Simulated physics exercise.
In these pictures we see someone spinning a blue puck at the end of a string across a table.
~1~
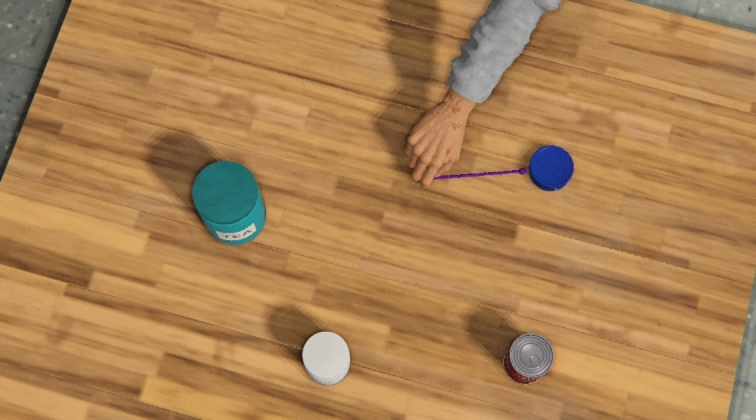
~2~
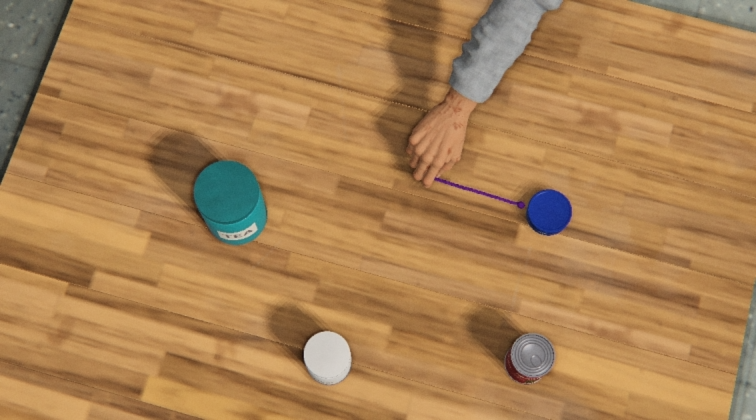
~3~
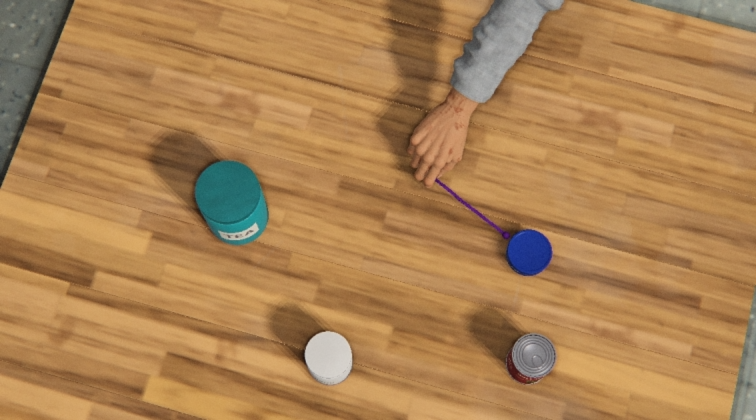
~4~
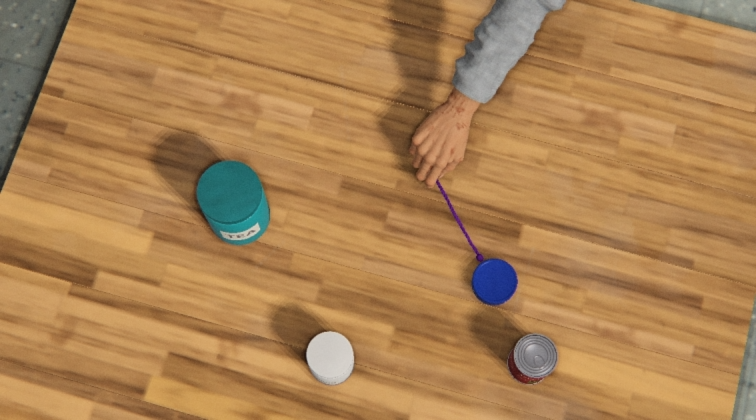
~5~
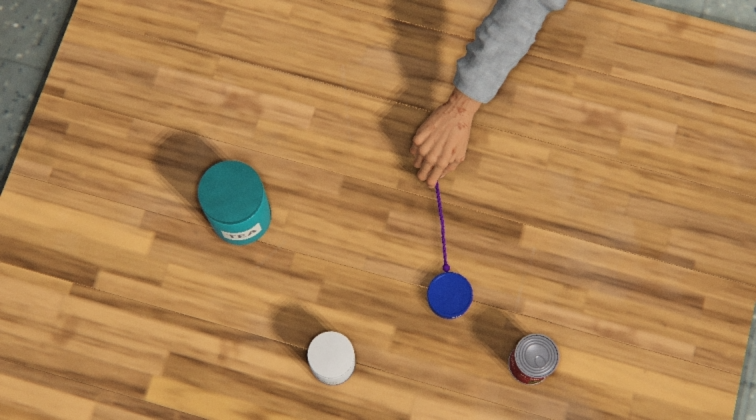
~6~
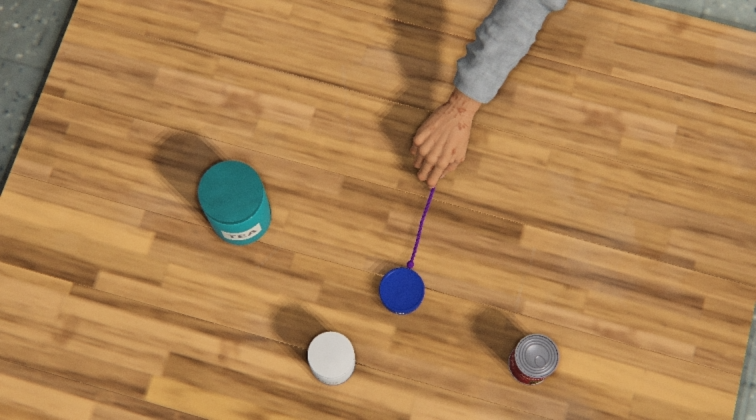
A hand in a grey sleeve held a purple string as the blue puck on its end swung clockwise across the wooden table, moving down and then left between a turquoise canister, white jar and red tin.
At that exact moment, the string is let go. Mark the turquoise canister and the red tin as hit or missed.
Marks: Turquoise canister: Hit; red tin: Missed.
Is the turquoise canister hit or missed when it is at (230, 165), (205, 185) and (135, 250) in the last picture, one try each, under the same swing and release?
Hit / hit / clear.
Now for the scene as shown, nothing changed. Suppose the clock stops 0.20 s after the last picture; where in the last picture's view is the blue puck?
It has reached (283, 243) by then.
Then, 0.08 s after the last picture, puck near (319, 254).
Then, 0.20 s after the last picture, puck near (283, 243); turquoise canister tapped.
At rest, puck near (283, 243); turquoise canister tapped. The turquoise canister gets hit and the red tin escapes it.
